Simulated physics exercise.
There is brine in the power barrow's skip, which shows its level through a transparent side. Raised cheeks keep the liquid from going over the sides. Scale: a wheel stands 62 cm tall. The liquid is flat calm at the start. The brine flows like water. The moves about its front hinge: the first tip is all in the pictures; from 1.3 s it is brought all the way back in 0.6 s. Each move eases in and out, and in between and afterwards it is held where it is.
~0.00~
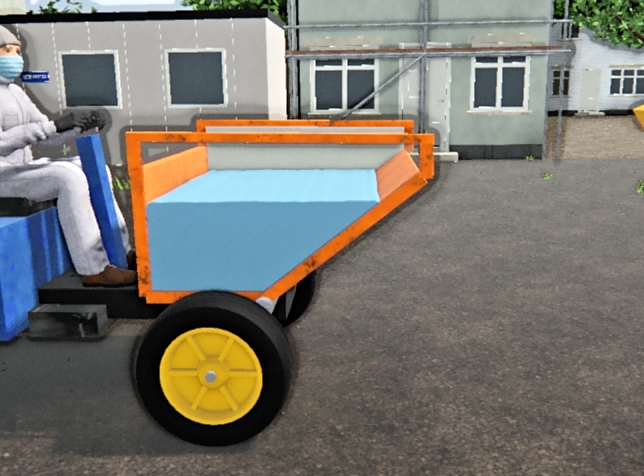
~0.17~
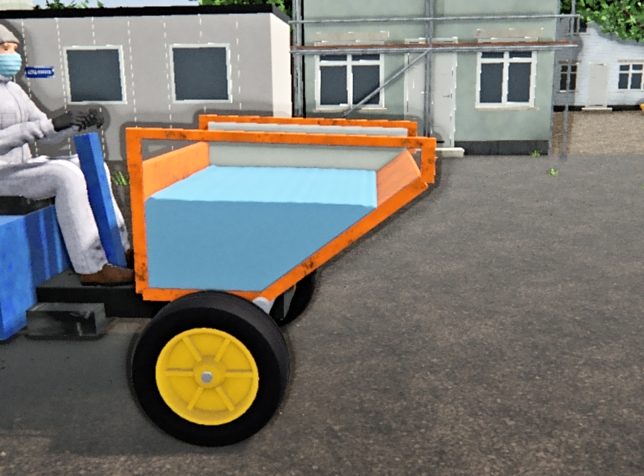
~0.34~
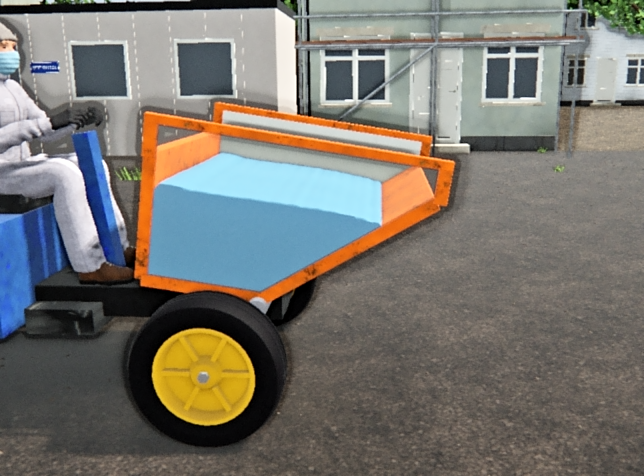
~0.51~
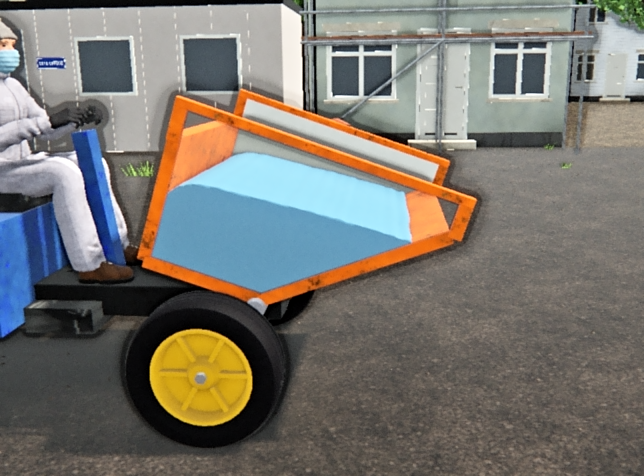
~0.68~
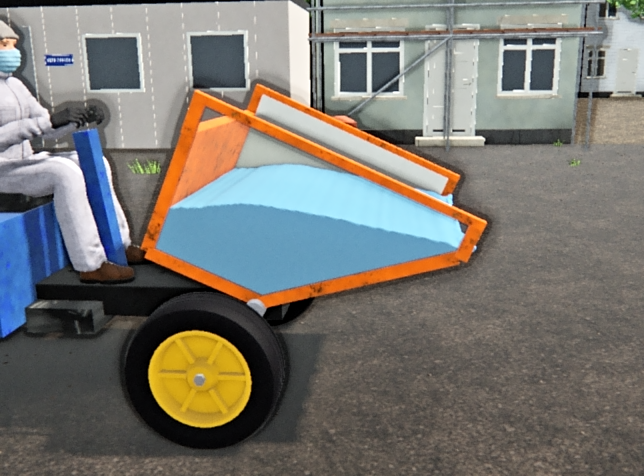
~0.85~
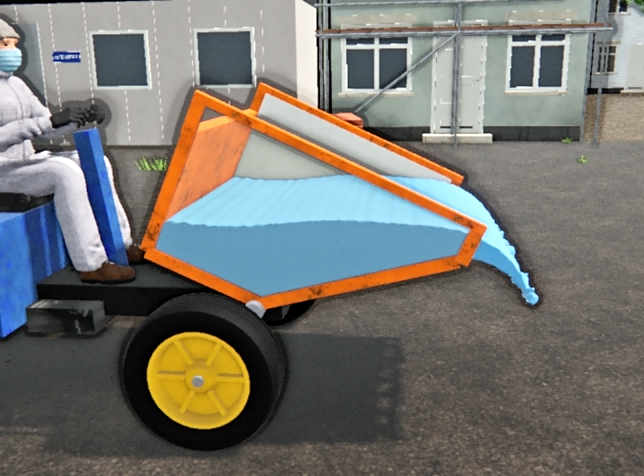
At first, pale blue liquid lies flat in the level, orange-framed skip of a small vehicle with a masked driver seated at left. The skip tilts forward to the right, the liquid sloping and then surging toward the front, and a stream pours over the lip toward the ground.
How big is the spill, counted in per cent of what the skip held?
Some 49 per cent goes overboard.
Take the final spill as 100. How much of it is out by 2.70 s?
Some 90 per cent by then.
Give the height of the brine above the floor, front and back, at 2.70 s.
About 20 cm in front and 24 cm behind.
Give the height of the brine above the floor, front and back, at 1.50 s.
Front 22 cm, back 4 cm.
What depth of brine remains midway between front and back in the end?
About 22 cm.
Then, 1.50 s in, the skip is at 19° forwards, the surface stands 3 cm at the back and 23 cm at the front; 40 per cent is out, over the front.
Then, 2.10 s in, the surface stands 37 cm at the back and 17 cm at the front; 45 per cent is out, over the front.
Then, 2.70 s in, the surface stands 23 cm at the back and 21 cm at the front; 45 per cent is out, over the front.
Then, 4.78 s in, 49 per cent is out, over the front, 139 of 282 litres.
